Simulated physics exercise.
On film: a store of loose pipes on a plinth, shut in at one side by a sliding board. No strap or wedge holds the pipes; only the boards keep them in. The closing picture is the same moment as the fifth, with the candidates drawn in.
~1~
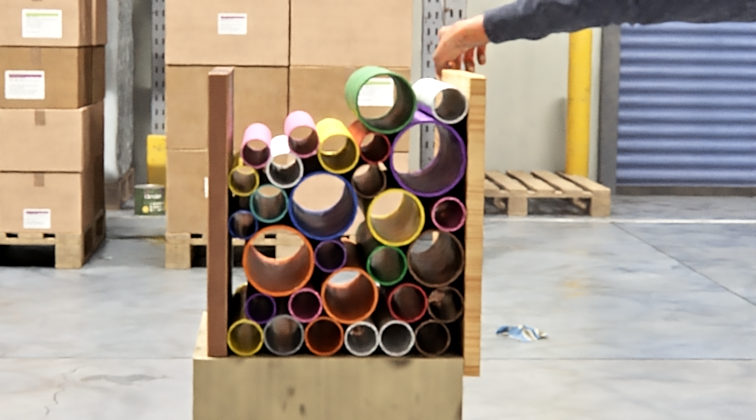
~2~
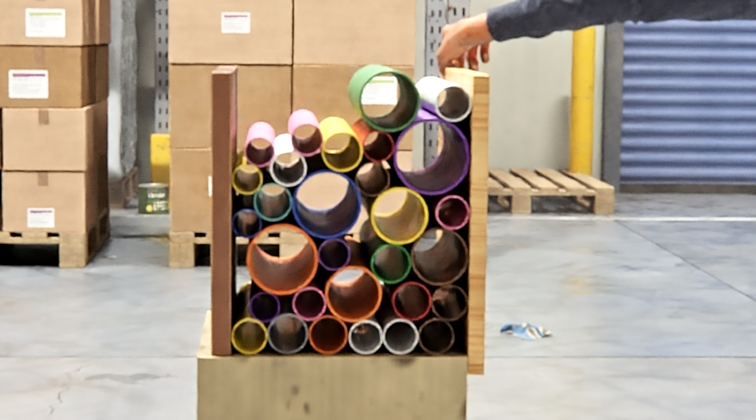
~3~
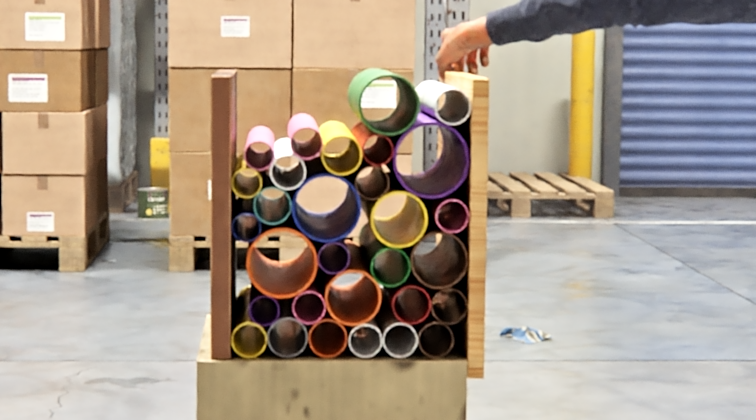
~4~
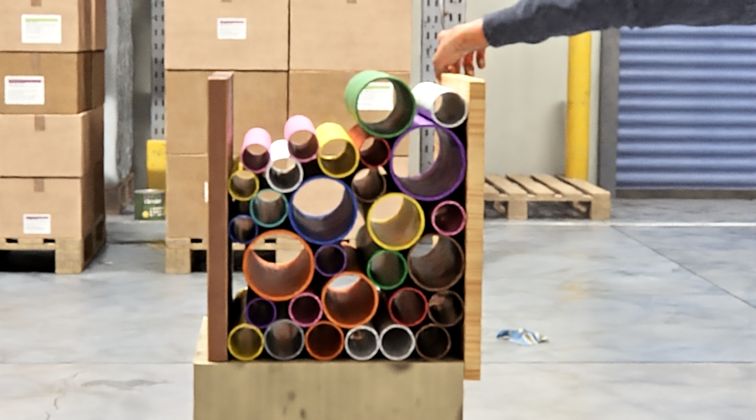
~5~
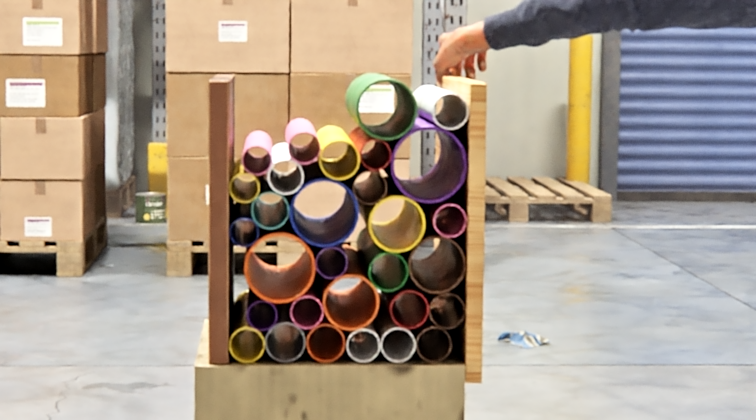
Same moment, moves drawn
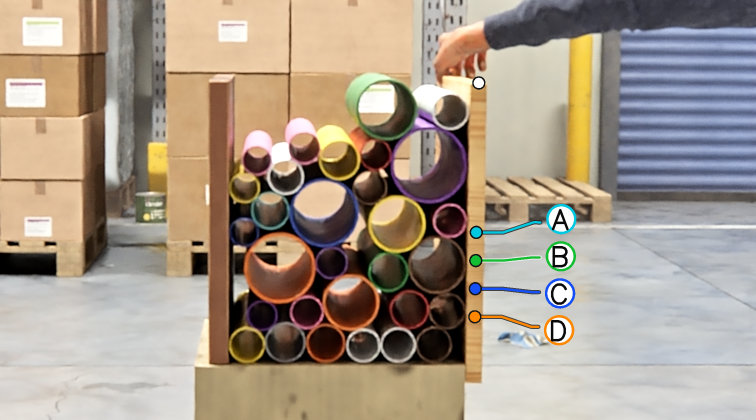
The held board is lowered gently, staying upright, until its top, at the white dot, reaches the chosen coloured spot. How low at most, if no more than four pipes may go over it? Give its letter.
The answer is mark A.
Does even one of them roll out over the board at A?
Yes.
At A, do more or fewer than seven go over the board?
It loses fewer than seven.
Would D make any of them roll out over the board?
At D: Yes.
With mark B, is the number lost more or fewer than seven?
It loses fewer than seven.
On the copy, A at (476, 232); B at (476, 261); C at (475, 289); D at (475, 317); the white dot at (479, 83).
On A. First, top of the board (469, 148).
Then, top of the board (467, 222).
Finally, top of the board (467, 232), one out over the board.
By contrast, B five out over the board; C five out over the board; D five out over the board.
